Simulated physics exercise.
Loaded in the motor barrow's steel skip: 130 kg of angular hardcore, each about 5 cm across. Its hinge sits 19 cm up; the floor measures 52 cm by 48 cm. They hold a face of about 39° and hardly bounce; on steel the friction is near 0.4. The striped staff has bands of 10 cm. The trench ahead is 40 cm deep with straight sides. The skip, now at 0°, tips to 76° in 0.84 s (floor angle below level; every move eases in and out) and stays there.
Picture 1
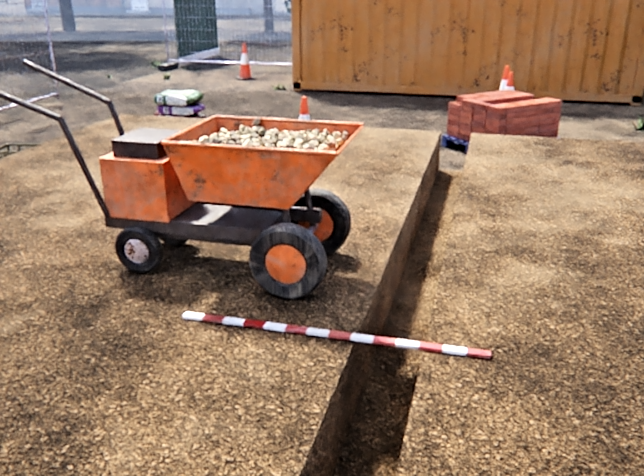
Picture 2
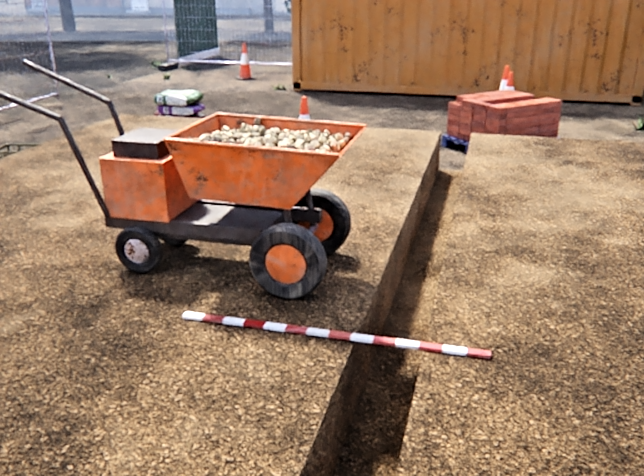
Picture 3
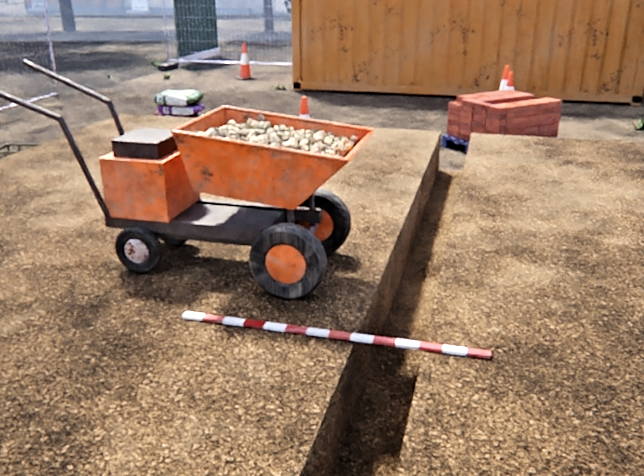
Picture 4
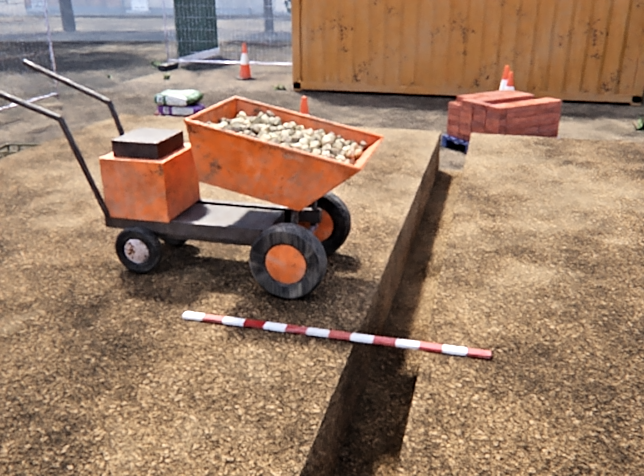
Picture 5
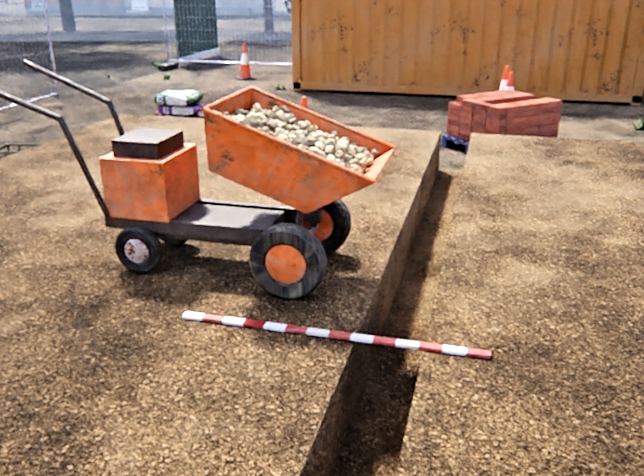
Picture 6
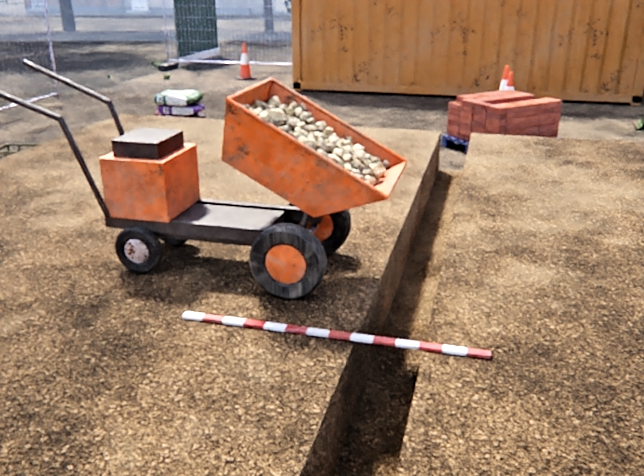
An orange motor barrow with two long handles stands at left on brown, gritty open ground beside a narrow straight trench, seen from slightly above. Pale rounded stones fill its skip, a red-and-white staff lies across the trench in front, and red blocks, traffic cones and an ochre container sit behind. The skip tilts steadily toward the right, its rear rising and front lip lowering, while the barrow and camera stay still.
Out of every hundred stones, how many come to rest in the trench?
Close to 29 in a hundred.
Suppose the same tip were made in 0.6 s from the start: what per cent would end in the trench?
In that case some 20 per cent.
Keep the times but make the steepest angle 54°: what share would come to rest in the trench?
It would be near 10 per cent.
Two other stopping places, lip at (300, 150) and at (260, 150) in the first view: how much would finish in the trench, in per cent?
First some 85, then 65 per cent.
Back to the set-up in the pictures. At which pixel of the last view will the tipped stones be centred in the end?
Their middle is at about (459, 290).
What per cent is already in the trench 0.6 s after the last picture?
About 10 per cent by then.
Then, 0.3 s after the last picture the floor is at 64°, 100 % in the skip; the foremost stones are at (424, 241).
Then, 0.6 s after the last picture the floor is at 76°, 65 % in the skip, 9 % in the trench, 26 % past the trench; the foremost stones are at (512, 299).
Then, 0.9 s after the last picture the floor is at 76°, 30 % in the skip, 19 % in the trench, 51 % past the trench; the foremost stones are at (632, 312).
Then, 2.9 s after the last picture the floor is at 76°, 19 % in the skip, 29 % in the trench, 52 % past the trench; the foremost stones are past the picture's edge.
